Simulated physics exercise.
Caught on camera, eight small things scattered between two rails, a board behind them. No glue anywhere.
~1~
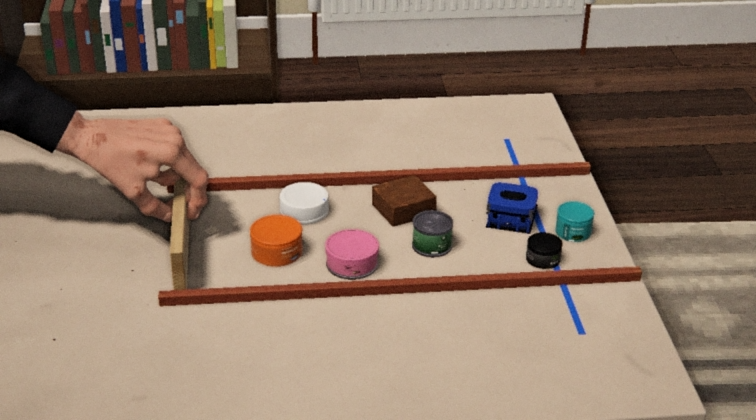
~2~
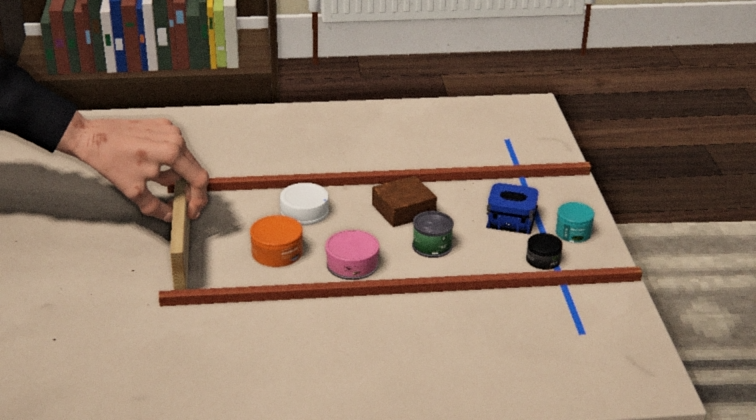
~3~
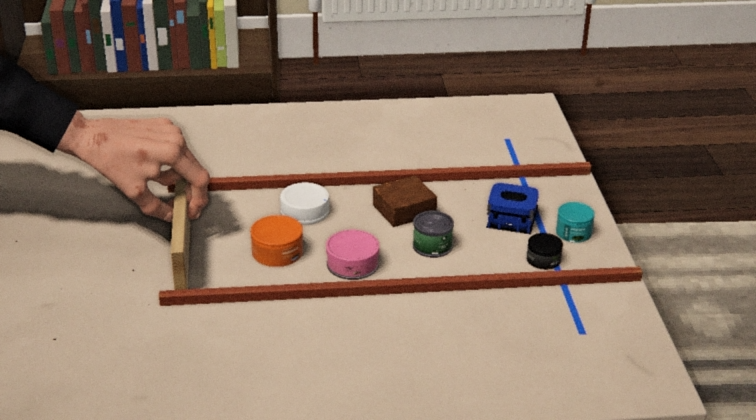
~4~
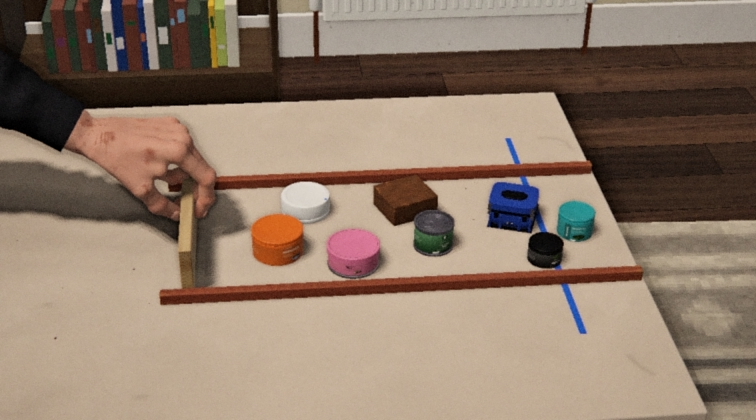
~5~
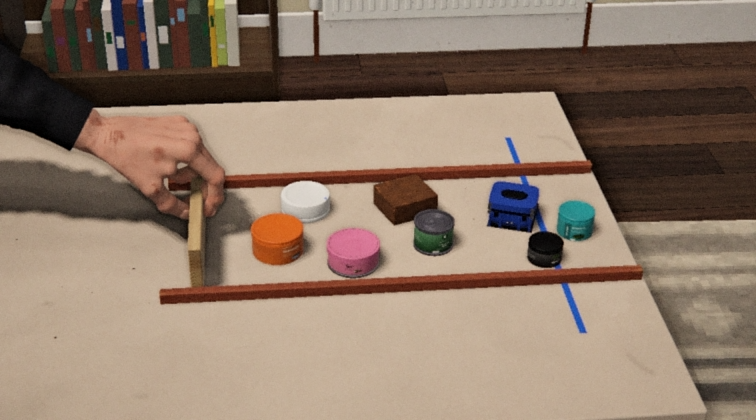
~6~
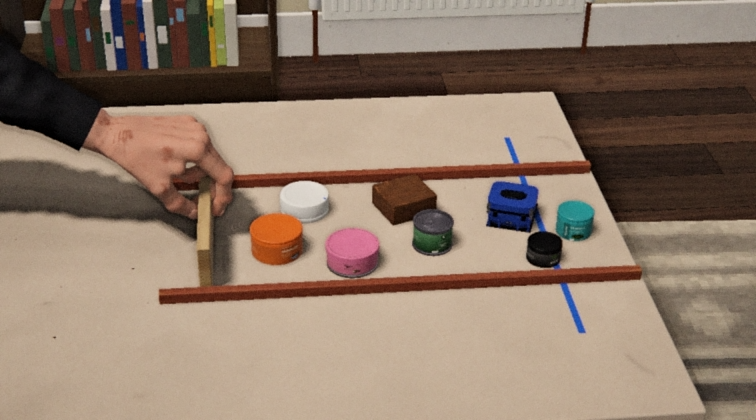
On a tabletop between two red rails, a hand sliding an upright board slightly right toward scattered tubs, a brown block and blue case.
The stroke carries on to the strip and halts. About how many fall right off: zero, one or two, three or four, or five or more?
In the end the number that fall off is one or two.
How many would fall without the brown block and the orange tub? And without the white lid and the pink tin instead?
The counts: 0 and 1.
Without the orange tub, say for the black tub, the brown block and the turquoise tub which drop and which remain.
The black tub stays on; the brown block survives; the turquoise tub comes down.
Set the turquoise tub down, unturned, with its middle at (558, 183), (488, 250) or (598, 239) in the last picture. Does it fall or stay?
In turn it does not fall; holds on; tumbles off.
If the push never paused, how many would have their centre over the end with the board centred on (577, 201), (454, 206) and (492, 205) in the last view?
Past the end: 5, 0 and 0.
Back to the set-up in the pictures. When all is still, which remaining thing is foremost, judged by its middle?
The black tub ends nearest.
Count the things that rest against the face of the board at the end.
In contact: 3.
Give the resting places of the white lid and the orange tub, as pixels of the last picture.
The white lid at (549, 180), the orange tub at (567, 216).
Soon after, none off yet; turquoise tub at rest near (575, 221); black tub at rest near (544, 250); blue case at rest near (512, 206).
Then, none off yet; turquoise tub at rest near (575, 221); black tub at rest near (544, 250); blue case moving near (519, 207).
Further on, none off yet; turquoise tub moved about its own width near (619, 234); black tub moved about its own width near (576, 257); blue case moved about its own width near (585, 216).
At rest, the number that fall off is one or two; fallen, blue case and turquoise tub.
